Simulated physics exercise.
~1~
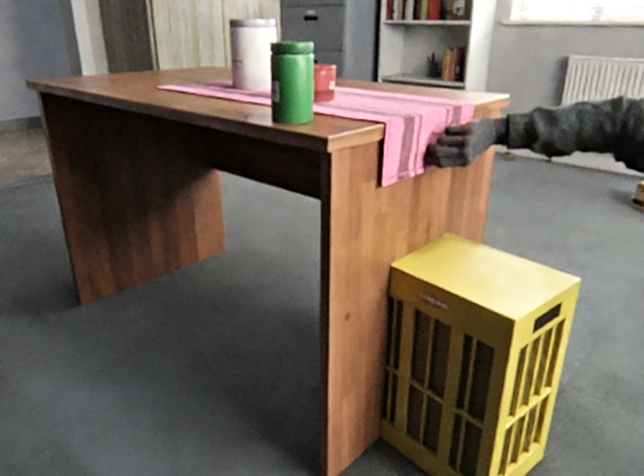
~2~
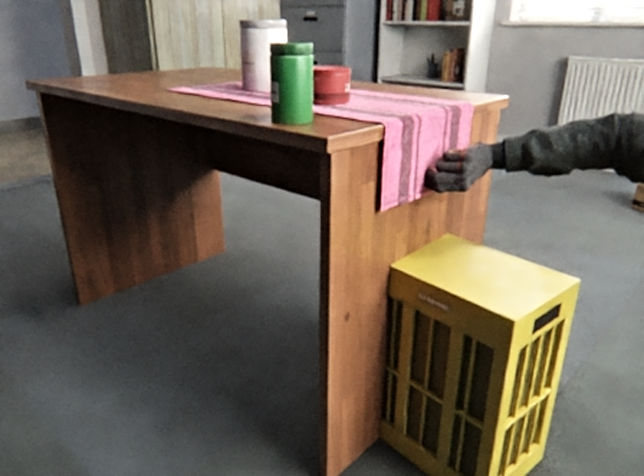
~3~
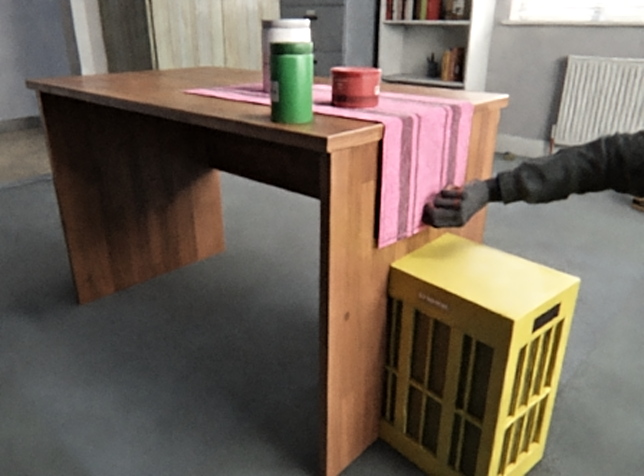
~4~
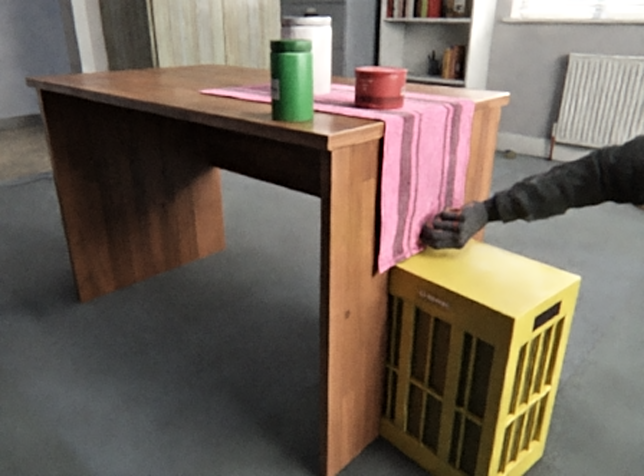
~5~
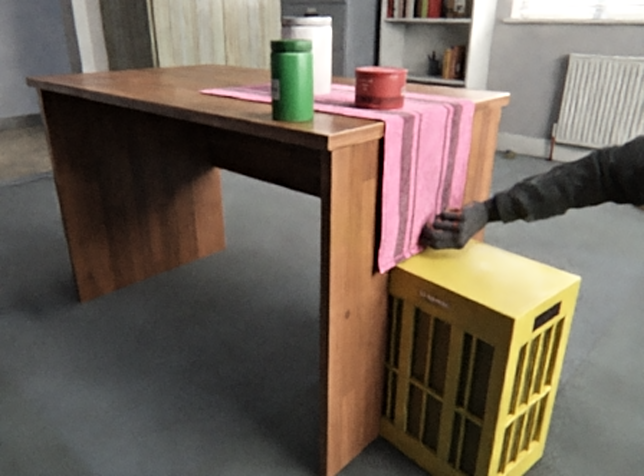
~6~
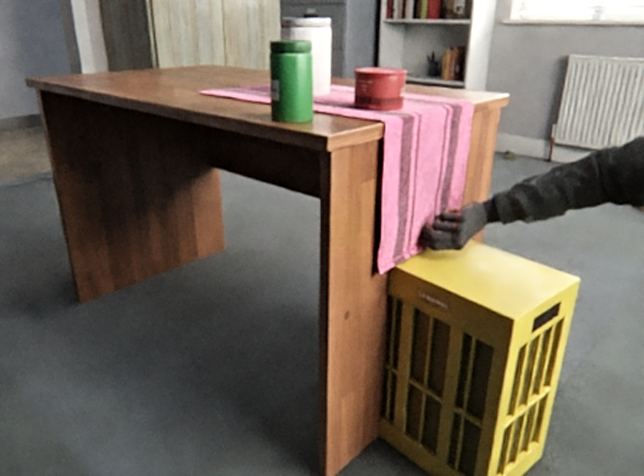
On a wooden table, a gloved hand pulls down a pink cloth, carrying two containers rightward.
